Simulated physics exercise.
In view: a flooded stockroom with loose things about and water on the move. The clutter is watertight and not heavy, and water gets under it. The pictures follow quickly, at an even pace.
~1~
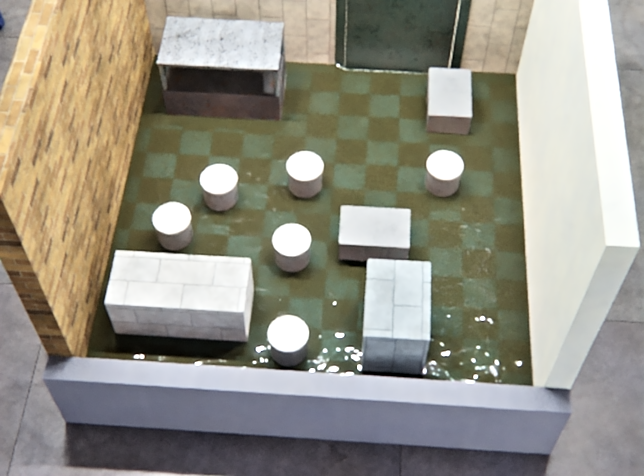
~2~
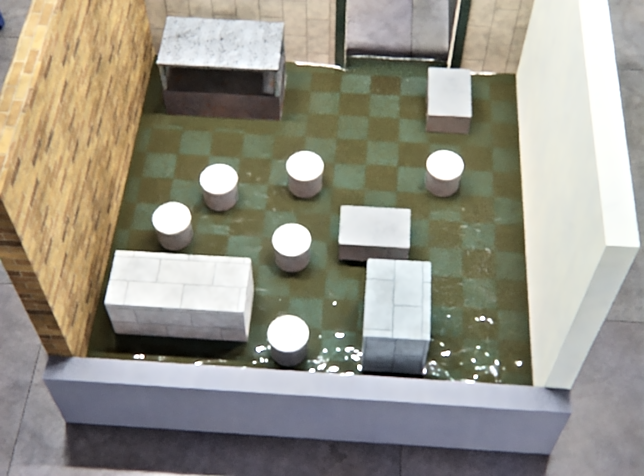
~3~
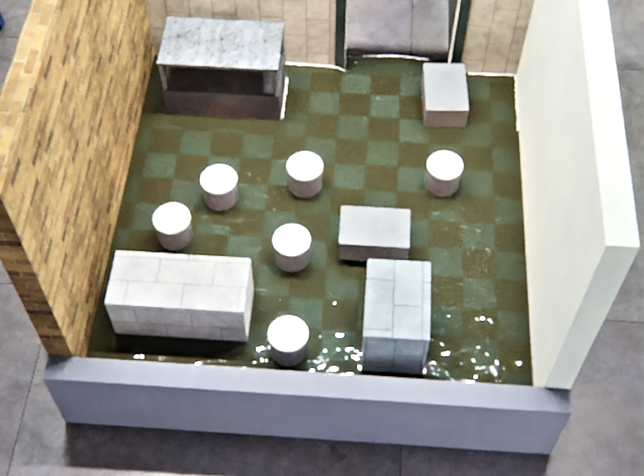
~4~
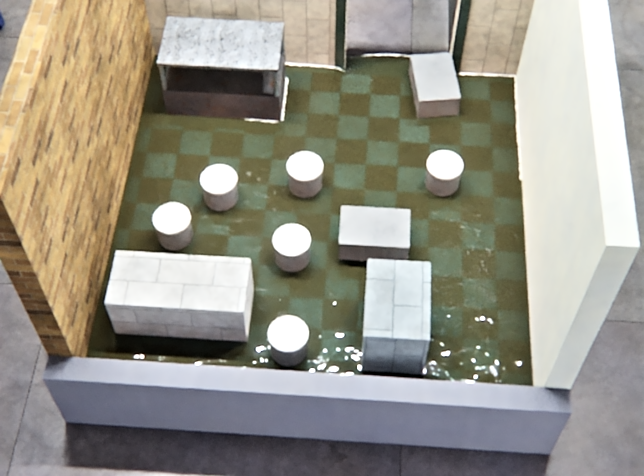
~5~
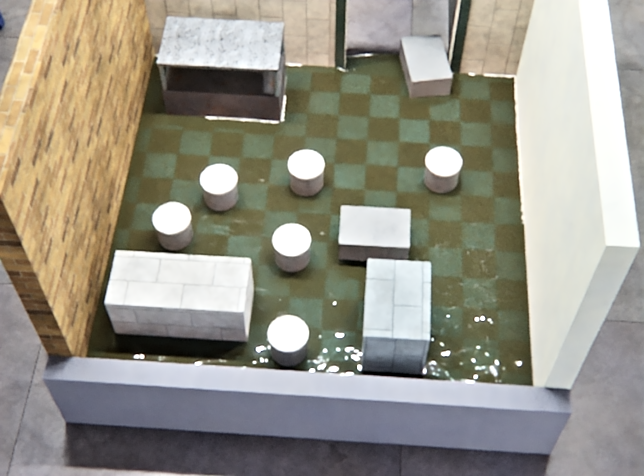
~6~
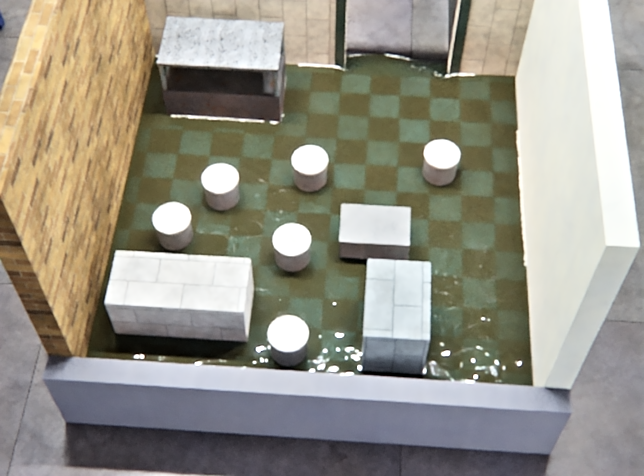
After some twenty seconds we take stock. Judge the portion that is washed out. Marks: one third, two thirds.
That comes to two thirds or more.
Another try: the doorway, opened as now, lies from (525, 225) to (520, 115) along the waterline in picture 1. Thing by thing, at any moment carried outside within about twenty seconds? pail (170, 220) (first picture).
Verdict: Inside.
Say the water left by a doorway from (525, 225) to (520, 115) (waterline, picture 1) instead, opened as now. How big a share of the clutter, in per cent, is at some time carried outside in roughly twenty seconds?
I make it 80 per cent.
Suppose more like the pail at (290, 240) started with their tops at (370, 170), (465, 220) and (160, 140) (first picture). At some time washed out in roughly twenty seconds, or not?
One after the other: Yes, through, left behind.
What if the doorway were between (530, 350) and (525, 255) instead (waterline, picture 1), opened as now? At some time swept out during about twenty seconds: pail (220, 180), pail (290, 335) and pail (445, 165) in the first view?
One after the other: No, stays, through.
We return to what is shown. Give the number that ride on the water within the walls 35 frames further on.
The number is 3.
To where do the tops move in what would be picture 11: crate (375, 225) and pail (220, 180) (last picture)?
Roughly at (392, 192) and (243, 165).
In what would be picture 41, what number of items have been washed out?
5 of them.
A moment on, 1 of 8 are out; 7 afloat.
Next, 3 of 8 are out; 5 afloat.
Later, 5 of 8 are out; 3 afloat.
In the end, 6 of 8 are out; 2 afloat.
